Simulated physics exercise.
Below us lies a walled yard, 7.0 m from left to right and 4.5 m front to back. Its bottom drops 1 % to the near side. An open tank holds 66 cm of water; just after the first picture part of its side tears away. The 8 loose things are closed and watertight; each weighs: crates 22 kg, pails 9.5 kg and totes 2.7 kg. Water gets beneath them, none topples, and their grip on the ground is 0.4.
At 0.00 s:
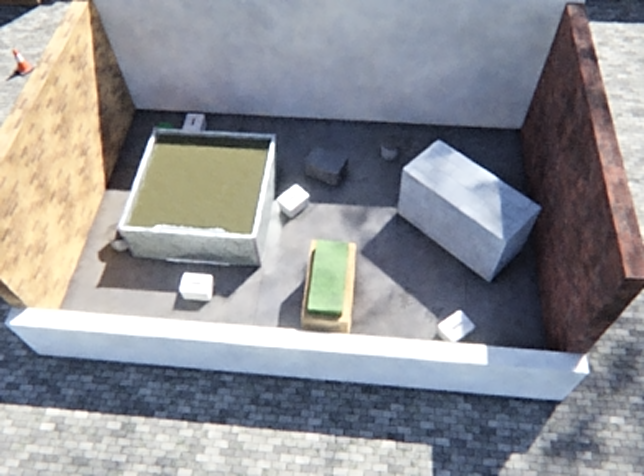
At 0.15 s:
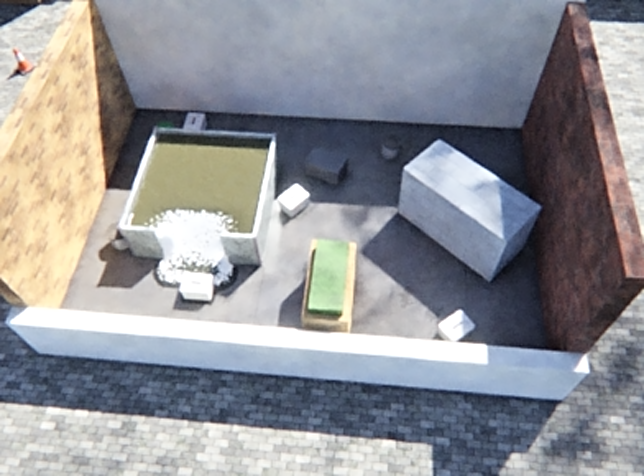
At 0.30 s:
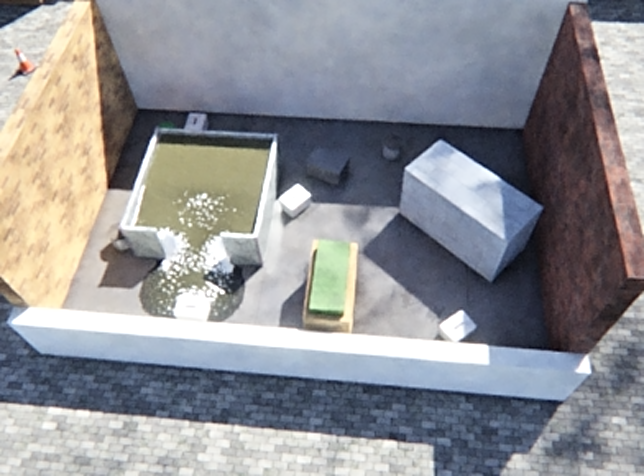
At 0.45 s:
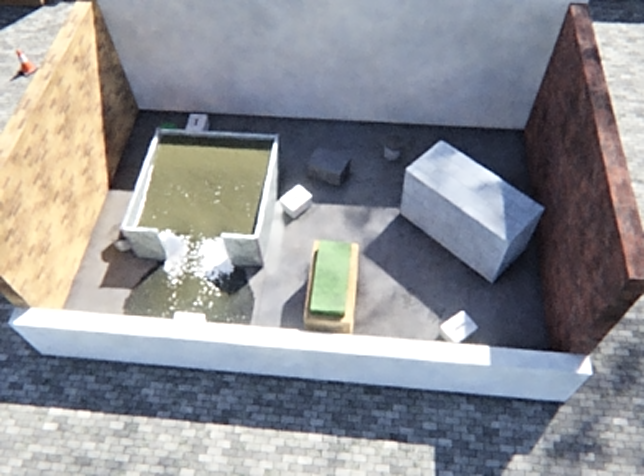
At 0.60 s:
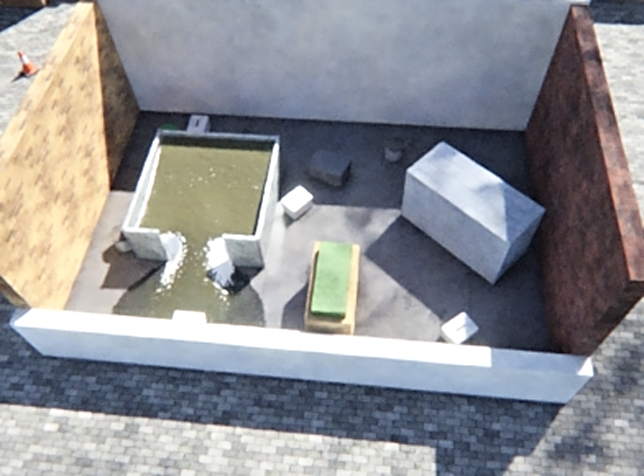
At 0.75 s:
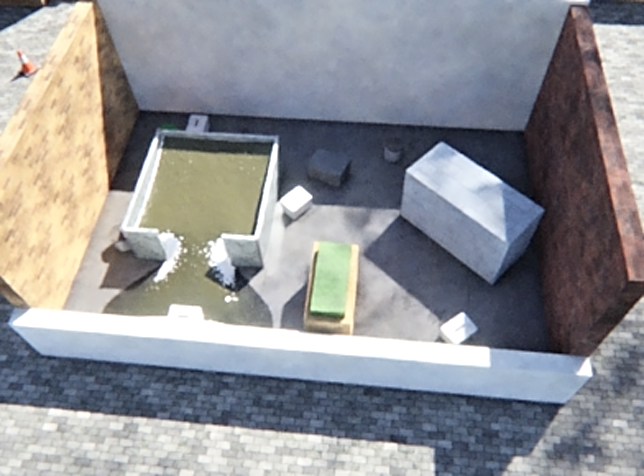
A large open tank of murky olive water stands at the left of a walled, grey-floored yard, seen from high above by a nearly still camera. A big pale box sits at right, a green-topped tan block near the centre, and small white and dark blocks lie around. The tank's near side breaks open, and white, foaming water gushes out, spreads to the near wall and shifts the white block there slightly.
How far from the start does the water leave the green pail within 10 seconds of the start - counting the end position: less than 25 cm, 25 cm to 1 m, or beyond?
Green pail gets carried off.
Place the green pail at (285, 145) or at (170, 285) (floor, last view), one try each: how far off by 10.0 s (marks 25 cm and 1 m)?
In that order: It travels far; it ends far away.
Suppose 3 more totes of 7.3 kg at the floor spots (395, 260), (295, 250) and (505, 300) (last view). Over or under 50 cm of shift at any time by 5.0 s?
In that order: Under, past it, short of it.
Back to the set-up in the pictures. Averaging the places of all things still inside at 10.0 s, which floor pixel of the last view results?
At about (427, 192).
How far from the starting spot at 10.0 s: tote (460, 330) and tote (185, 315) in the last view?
In turn: 10 cm, 450 cm.
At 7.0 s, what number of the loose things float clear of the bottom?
I count 6.
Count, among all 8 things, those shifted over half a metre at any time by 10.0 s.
I count 8.
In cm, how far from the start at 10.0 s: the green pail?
Roughly 400 cm.
After 2.0 s the green pail is near (168, 130), 0.0 m from its start, aground; 1 afloat.
After 4.5 s the green pail is near (219, 129), 0.9 m from its start, aground; 4 afloat.
After 7.0 s the green pail is near (303, 133), 2.3 m from its start, afloat; 6 afloat.
After 10.0 s the green pail is near (412, 158), 4.2 m from its start, aground; 6 afloat.
